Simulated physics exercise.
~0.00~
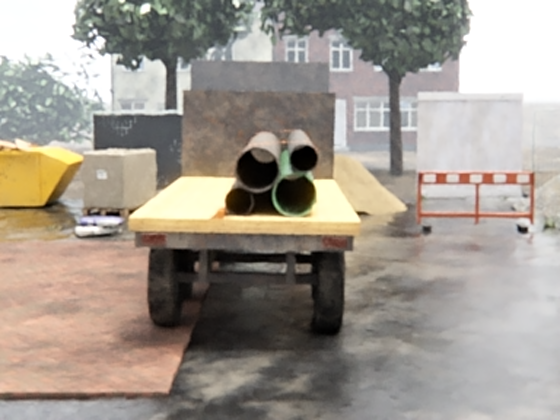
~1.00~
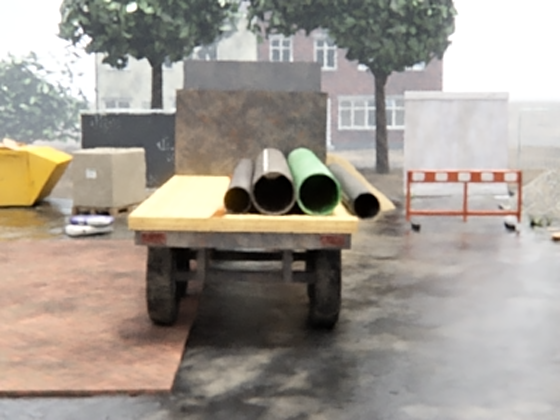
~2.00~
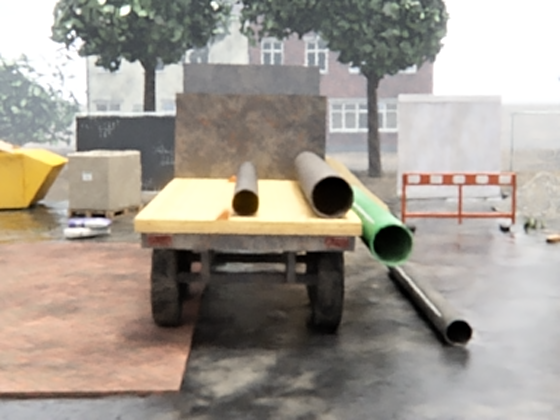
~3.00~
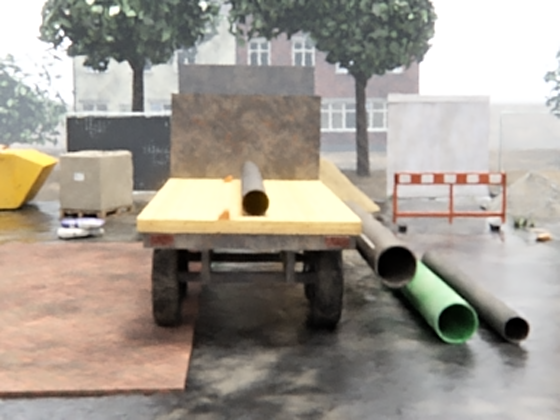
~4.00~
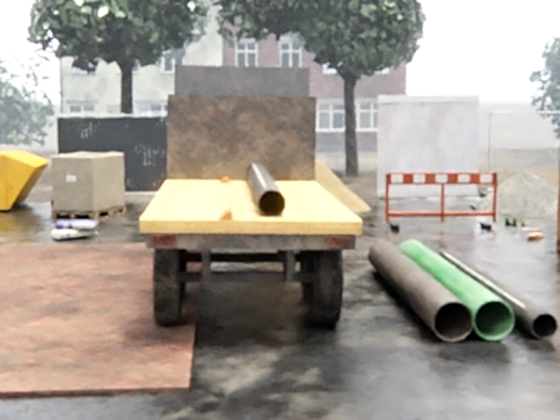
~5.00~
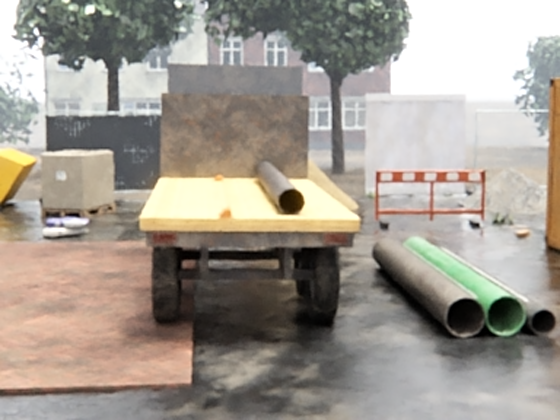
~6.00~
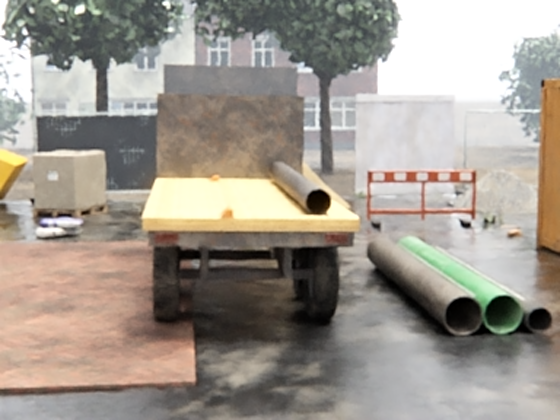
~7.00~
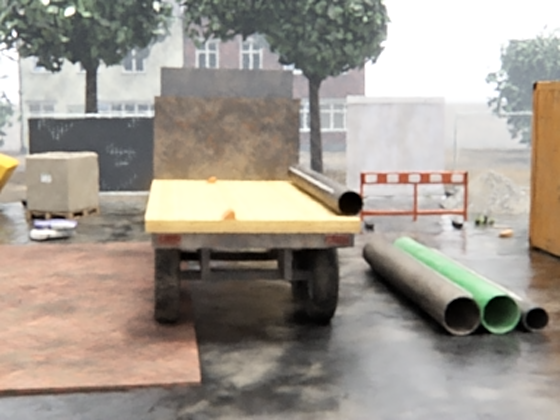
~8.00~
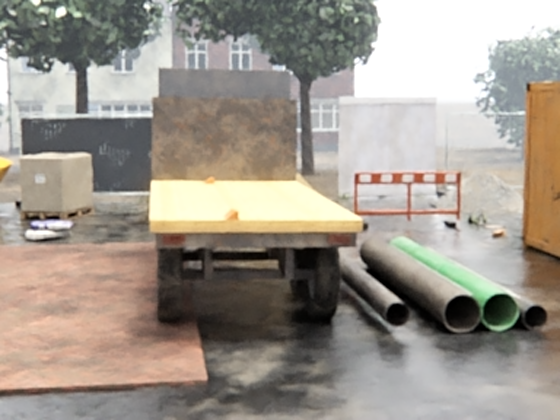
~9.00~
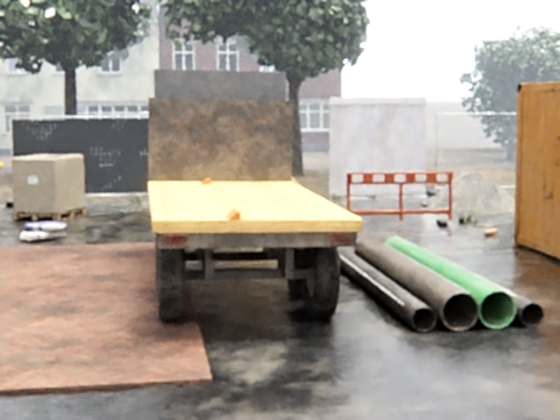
Four hollow pipes, one of them green, sit bunched on the yellow deck of a parked flatbed seen from behind, then slump into a loose row and spread to the right. A dark pipe goes over the bare right edge first, and the green one drops after it. A wide brownish pipe follows, and the three settle side by side on the wet ground. The last dark pipe rolls slowly across the deck to the edge and falls too. It ends up beside the others, leaving the deck empty but for a small orange block.
